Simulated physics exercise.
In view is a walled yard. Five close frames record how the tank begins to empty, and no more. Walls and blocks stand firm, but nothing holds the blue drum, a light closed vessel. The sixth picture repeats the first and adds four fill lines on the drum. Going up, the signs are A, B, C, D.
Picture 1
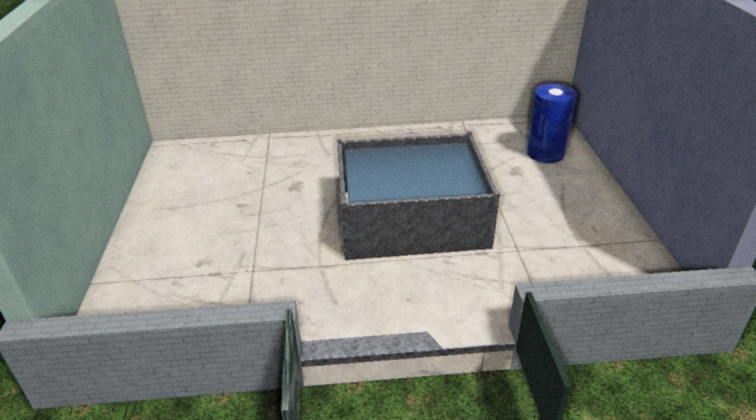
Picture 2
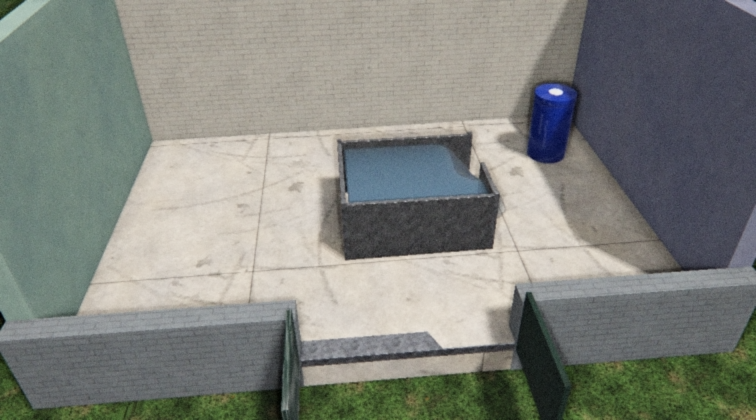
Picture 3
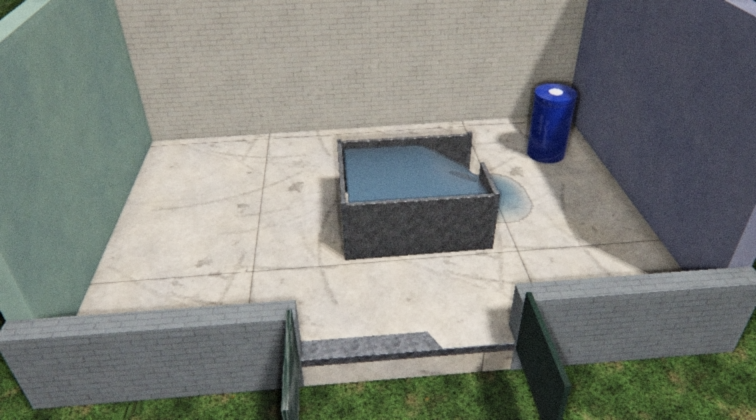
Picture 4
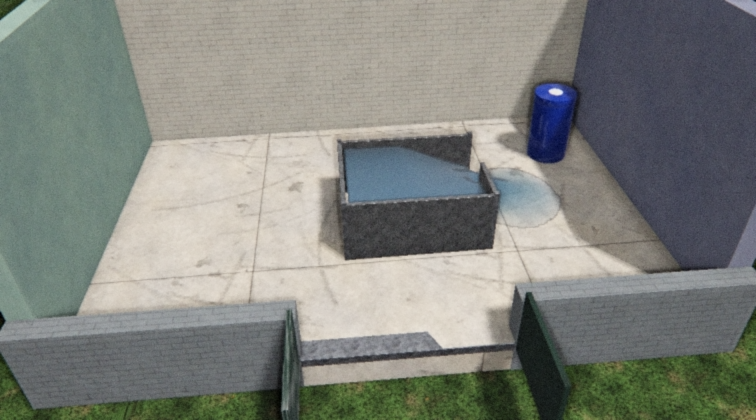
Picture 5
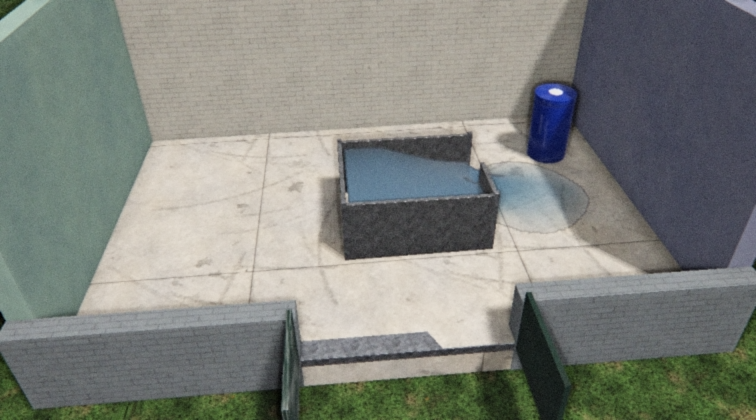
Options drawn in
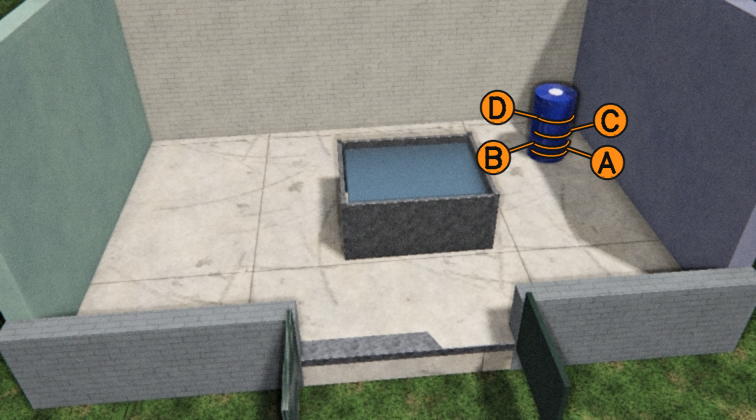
A dark stone-sided tank full of blue water stands near the middle of a paved, walled yard, seen from above and in front by a camera that stays still. A blue drum stands at the back right, between pale brick and dark bluish walls, with a green wall left and an open gate in front. Part of the tank's right side opens, and water pours out, spreading rightward across the paving near the drum.
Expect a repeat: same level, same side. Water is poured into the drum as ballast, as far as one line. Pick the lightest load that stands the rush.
I would pick level B.
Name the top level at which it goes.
The answer is A.
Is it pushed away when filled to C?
No.
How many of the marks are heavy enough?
Three of them.
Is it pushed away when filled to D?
No, that is safe.
On the marked copy, A at (553, 155); B at (555, 148); C at (557, 137); D at (559, 122); from the bottom up A, B, C, D.
If A is chosen, it is pushed about twice its own width away.
If B is chosen, it shifts by a finger or two and stays.
If C is chosen, it does not move.
If D is chosen, it does not move.
